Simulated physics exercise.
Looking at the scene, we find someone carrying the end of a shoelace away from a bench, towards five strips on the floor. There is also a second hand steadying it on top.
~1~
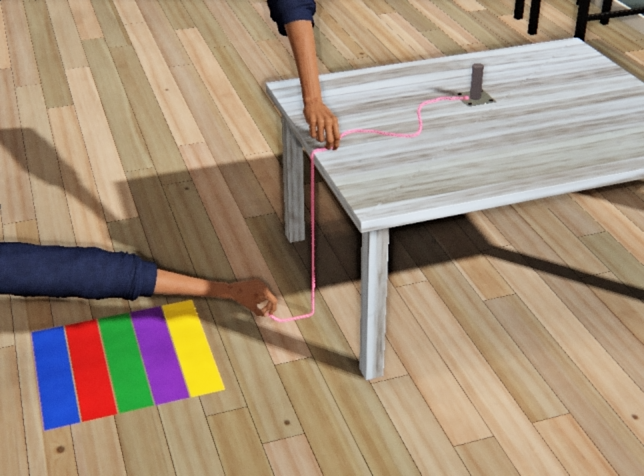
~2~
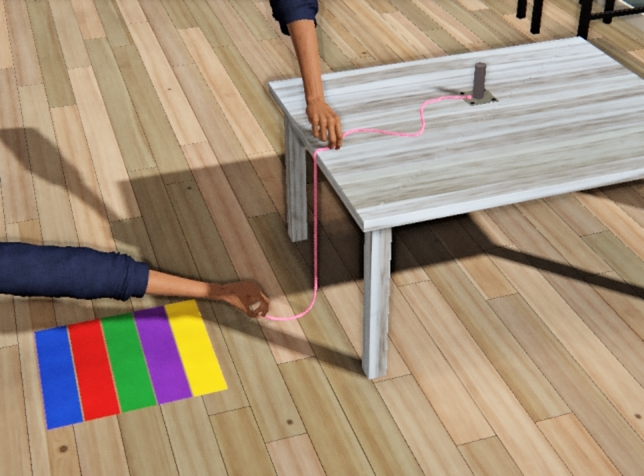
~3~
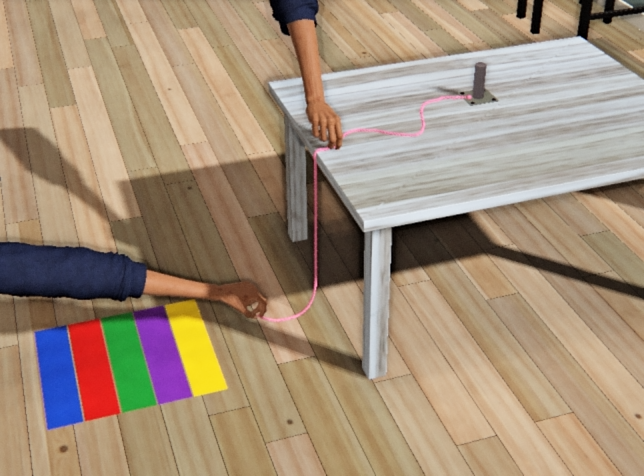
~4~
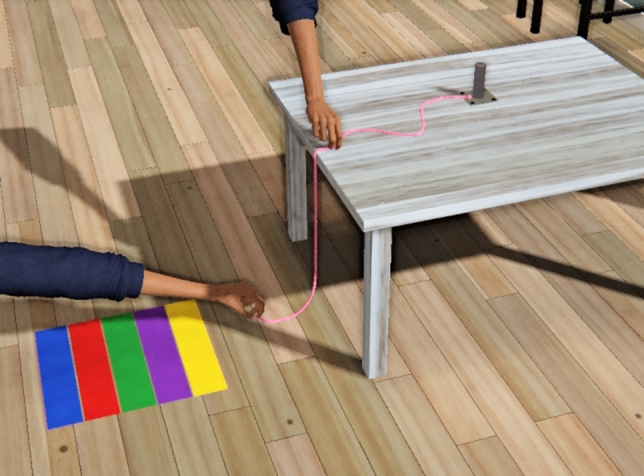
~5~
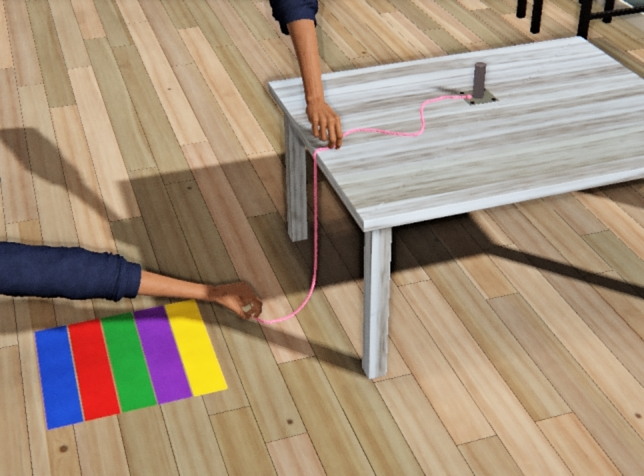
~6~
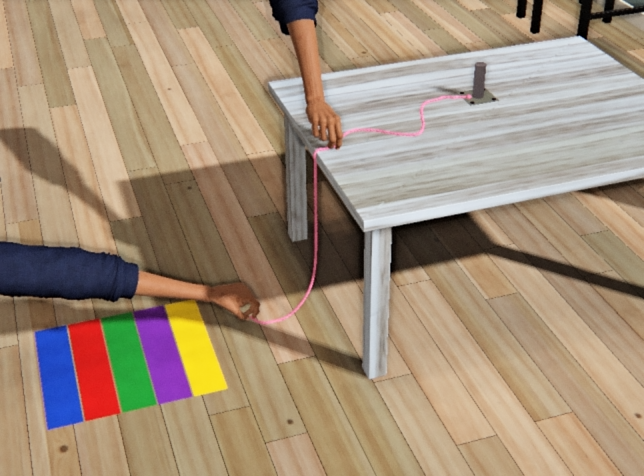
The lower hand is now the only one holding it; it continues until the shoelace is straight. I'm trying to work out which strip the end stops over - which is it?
It stops over the red one.
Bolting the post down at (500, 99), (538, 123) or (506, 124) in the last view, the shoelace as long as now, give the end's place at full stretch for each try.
(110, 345), (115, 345) and (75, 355).
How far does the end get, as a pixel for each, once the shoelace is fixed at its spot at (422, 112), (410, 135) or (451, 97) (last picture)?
First try around (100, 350), second around (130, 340), third around (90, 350).
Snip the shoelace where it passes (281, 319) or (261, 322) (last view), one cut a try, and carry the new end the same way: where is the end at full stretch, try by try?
In order, around (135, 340) and (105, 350).
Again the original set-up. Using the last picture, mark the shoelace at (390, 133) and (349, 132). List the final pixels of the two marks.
The first finishes about (347, 134) and the second about (310, 148).
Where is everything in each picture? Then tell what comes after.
End (268, 313); yellow (202, 375); purple (167, 383); green (132, 391); red (96, 399); blue (59, 407), in the first picture.
End (260, 315); shoelace through (439, 100) (422, 131) (353, 131) (315, 168) (316, 237) (314, 296), in the second picture.
End (258, 315), in the third picture.
End (256, 316); shoelace through (439, 100) (422, 130) (353, 131) (315, 168) (316, 237) (311, 297), in the fourth picture.
End (253, 316), in the fifth picture.
End (251, 317); shoelace through (439, 99) (422, 130) (353, 131) (315, 168) (316, 237) (305, 297), in the sixth picture.
Soon after, end near (158, 336); over purple.
After that, end near (111, 346); over green.
At the stop, end near (85, 352); over red. It gets as far as the red strip.
